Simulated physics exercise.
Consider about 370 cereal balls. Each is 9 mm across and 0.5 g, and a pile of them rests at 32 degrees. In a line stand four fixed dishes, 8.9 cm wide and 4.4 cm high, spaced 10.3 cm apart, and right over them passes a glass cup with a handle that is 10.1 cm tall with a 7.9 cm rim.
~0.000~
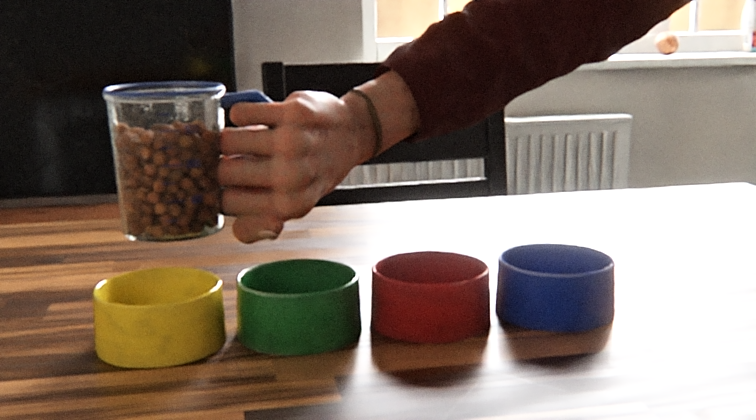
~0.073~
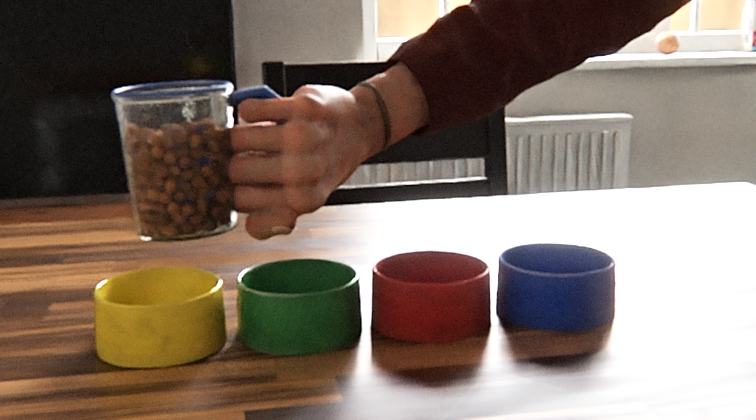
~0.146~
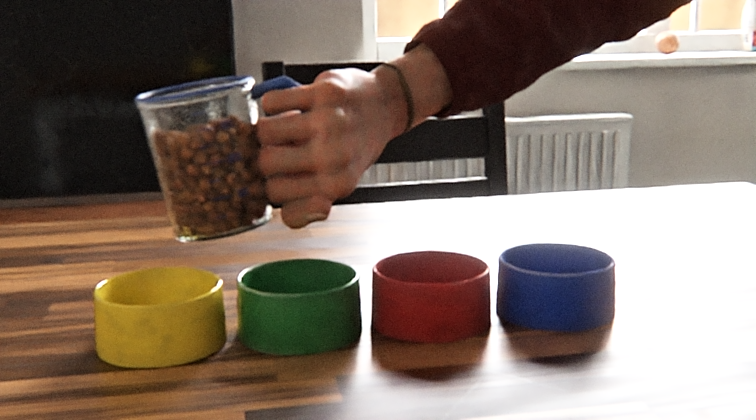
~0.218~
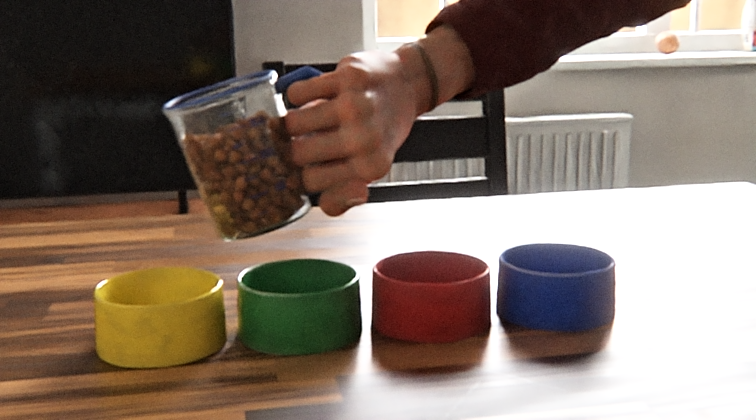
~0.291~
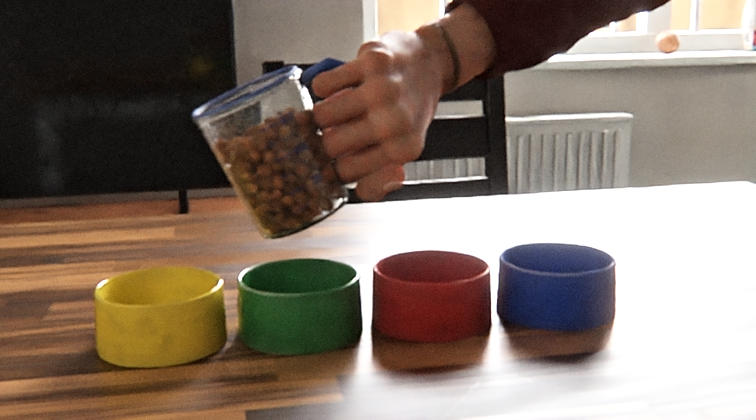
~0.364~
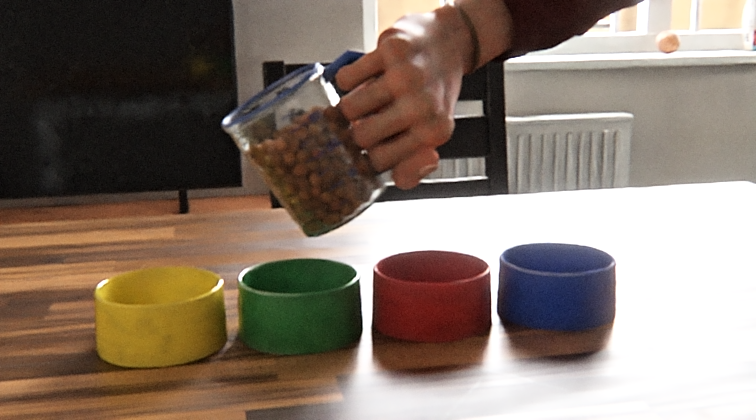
A hand moves a clear cup of brown balls rightward above colored dishes, tilting it left.
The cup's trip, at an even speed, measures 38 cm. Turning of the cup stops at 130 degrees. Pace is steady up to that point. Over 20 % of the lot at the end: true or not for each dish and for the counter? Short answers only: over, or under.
Red dish under. Blue dish over. Green dish under. Yellow dish under. Counter over.
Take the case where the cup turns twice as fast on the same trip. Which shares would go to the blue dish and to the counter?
Result: Blue dish 10, counter 20.
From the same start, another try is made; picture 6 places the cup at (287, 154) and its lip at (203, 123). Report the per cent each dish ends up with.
Kept per dish: Red = 0, blue = 70, green = 0, yellow = 0.
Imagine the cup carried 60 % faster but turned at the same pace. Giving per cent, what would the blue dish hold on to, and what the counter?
The shares would then be blue 80 and counter 20.
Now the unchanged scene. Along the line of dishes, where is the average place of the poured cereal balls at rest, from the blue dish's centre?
It ends up around 2 cm from that dish's centre, over to the right.
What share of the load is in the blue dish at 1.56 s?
About 70 percent up to now.
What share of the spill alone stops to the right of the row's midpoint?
About 100 %.
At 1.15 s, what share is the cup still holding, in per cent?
Somewhere near 85 per cent of the load.
After 0.83 s, tilt 78 degrees; cup holds 100 %.
Then, at 1.15 s, tilt 110 degrees; cup holds 85 %, blue 10 %.
After 1.56 s, tilt 130 degrees; cup holds 5 %, blue 70 %.
At rest (2.4 s), red 0 %, blue 70 %, green 0 %, yellow 0 %, counter 25 %.
